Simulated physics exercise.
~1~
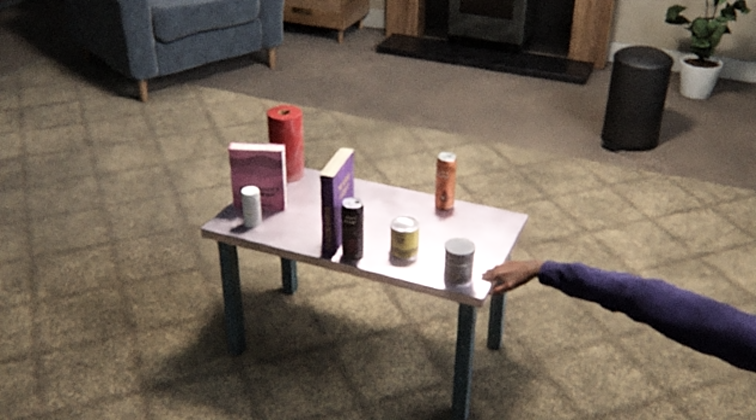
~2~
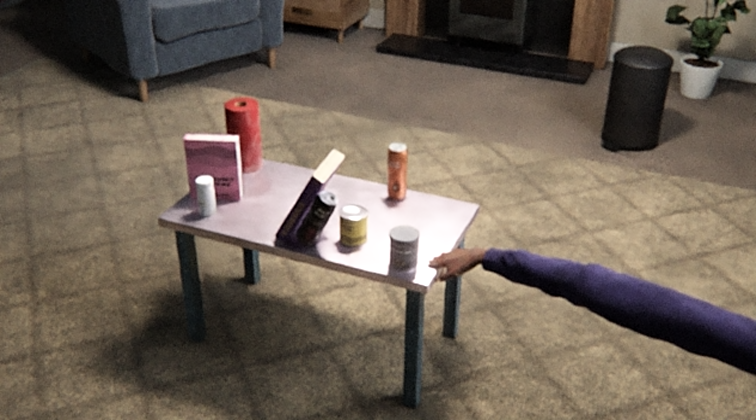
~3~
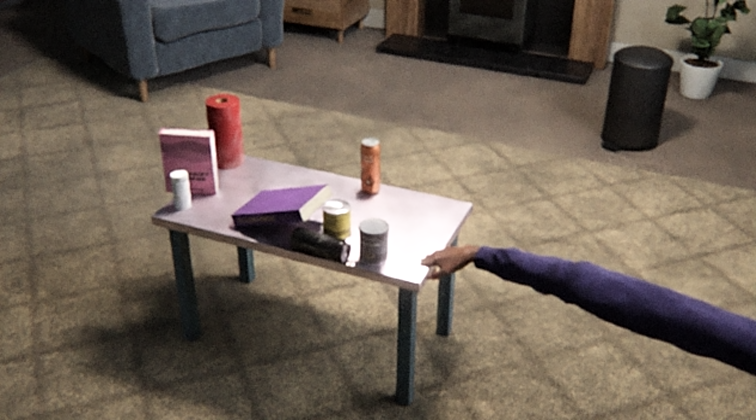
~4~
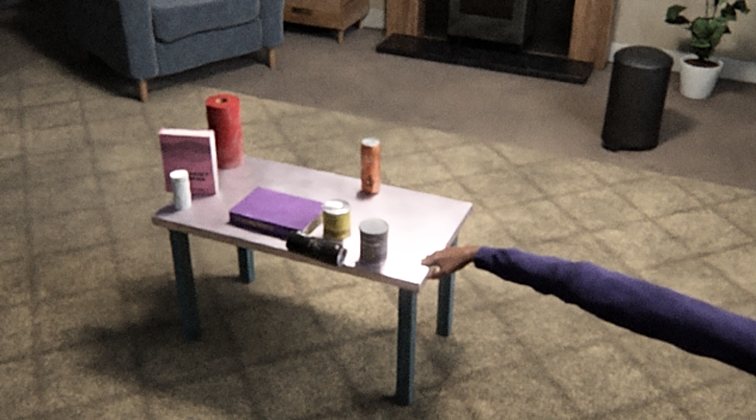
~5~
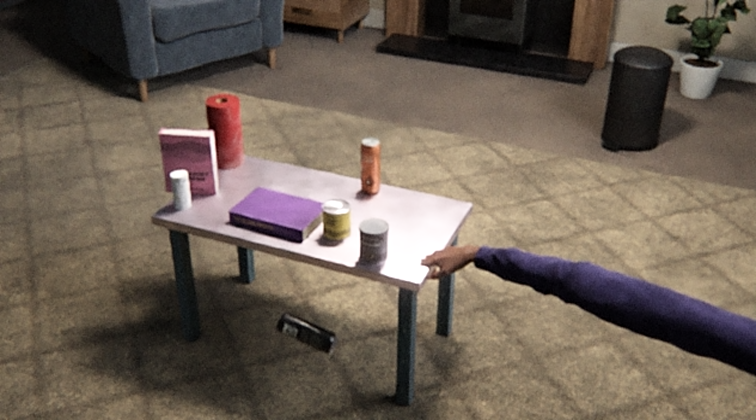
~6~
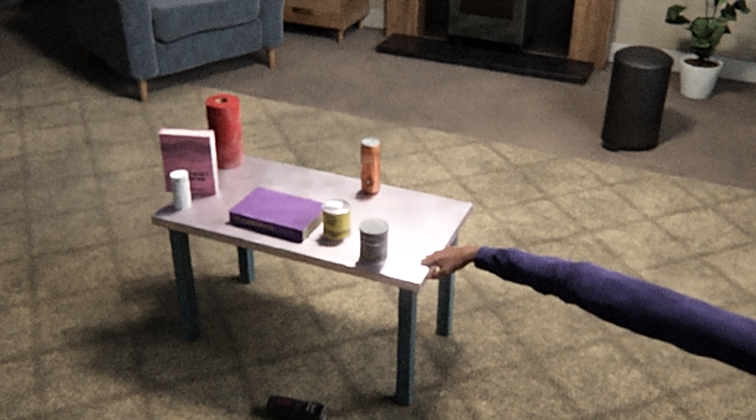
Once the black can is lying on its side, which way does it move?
It moves down, dropping past the near edge of the table to the carpet.
In a living room with a patterned carpet, seen from slightly above, a pale side table holds a pink book, a white shaker and a red roll at left, a purple book and black can near the middle, and yellow and grey tins and an orange can towards the right. A purple-sleeved arm reaches to the right corner as the table shifts left. The purple book and black can tip right and topple onto the tabletop. The can then drops off the near edge and ends on the carpet, while the book lies flat and everything else stays upright.
